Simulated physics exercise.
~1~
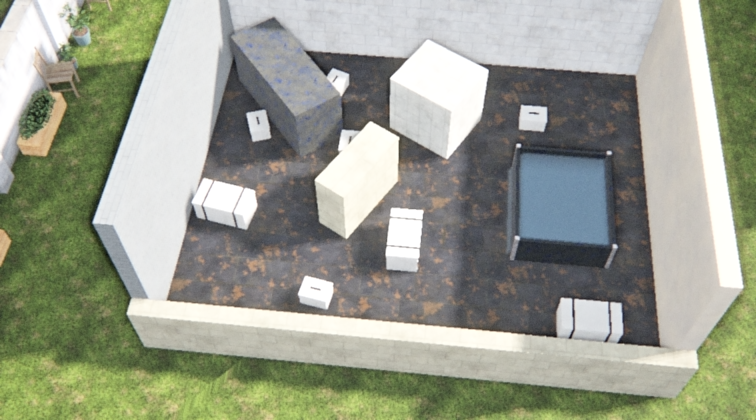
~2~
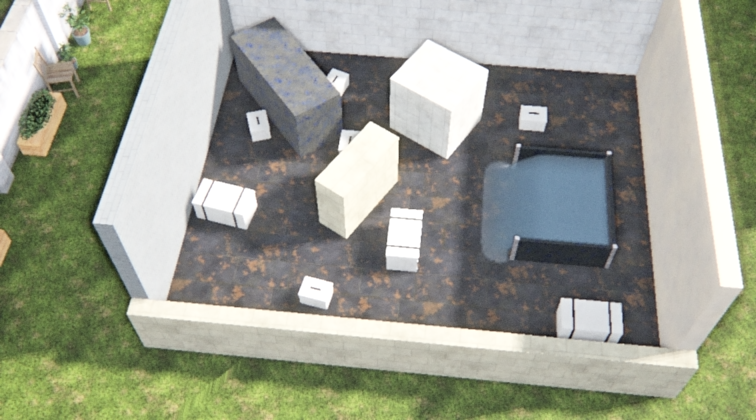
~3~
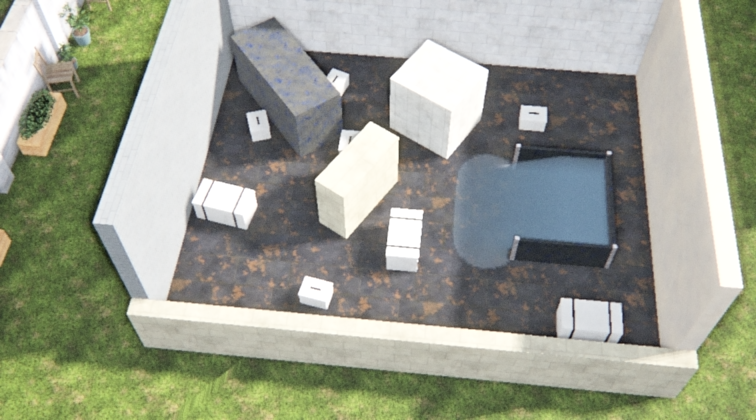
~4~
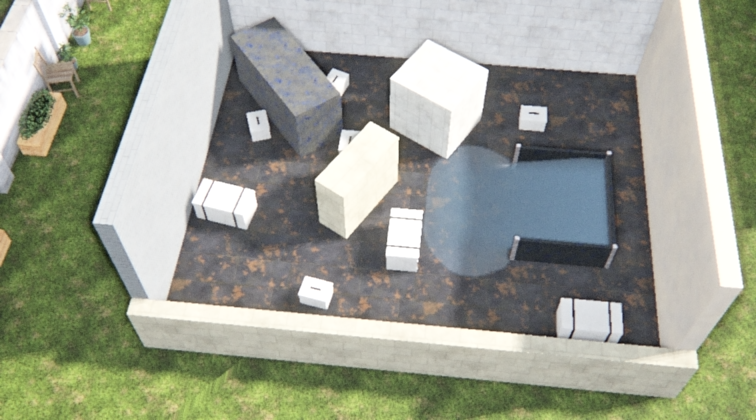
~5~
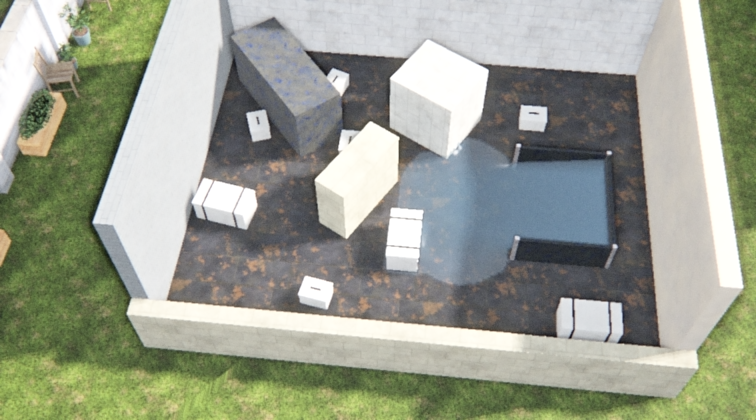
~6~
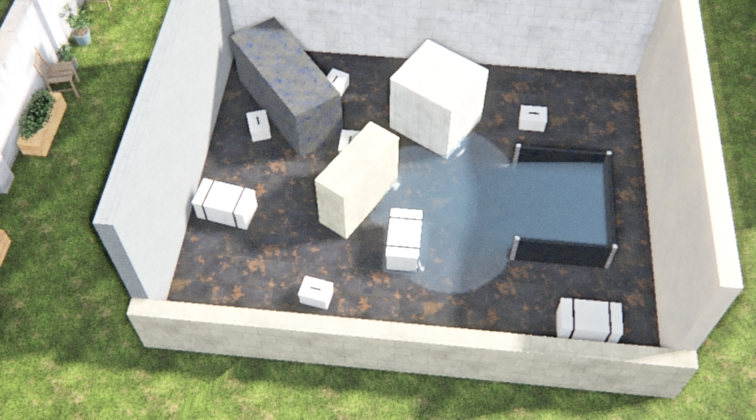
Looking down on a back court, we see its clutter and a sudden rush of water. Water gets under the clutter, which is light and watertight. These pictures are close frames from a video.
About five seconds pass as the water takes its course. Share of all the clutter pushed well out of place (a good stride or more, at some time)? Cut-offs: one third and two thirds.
The portion moved well away stays in the middle third.
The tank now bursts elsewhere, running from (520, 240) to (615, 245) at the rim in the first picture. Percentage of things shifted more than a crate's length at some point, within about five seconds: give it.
I'd guess close to 40 percent.
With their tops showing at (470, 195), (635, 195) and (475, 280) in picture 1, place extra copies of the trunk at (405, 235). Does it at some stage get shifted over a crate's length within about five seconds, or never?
Results - 1: Ends up far away; 2: Doesn't go far; 3: Doesn't go far.
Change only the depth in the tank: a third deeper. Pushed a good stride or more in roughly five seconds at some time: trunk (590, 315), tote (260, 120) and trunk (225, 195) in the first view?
In sequence: Fell short, fell short and went the distance.
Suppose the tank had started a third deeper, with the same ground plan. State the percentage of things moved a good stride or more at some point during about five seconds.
I reckon 60 per cent of the loose things.
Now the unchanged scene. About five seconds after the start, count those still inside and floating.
The answer is 2.
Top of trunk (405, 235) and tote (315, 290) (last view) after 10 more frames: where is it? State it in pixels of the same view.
My guess: Roughly (308, 275), then roughly (287, 314).
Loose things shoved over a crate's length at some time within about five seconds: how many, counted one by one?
The total is 5.
A moment on, 0 of 8 are well off their spots; 0 afloat.
Next, 3 of 8 are well off their spots; 1 afloat.
Later, 4 of 8 are well off their spots; 2 afloat.
In the end, 5 of 8 are well off their spots, and 5 have been at some point; 2 afloat.
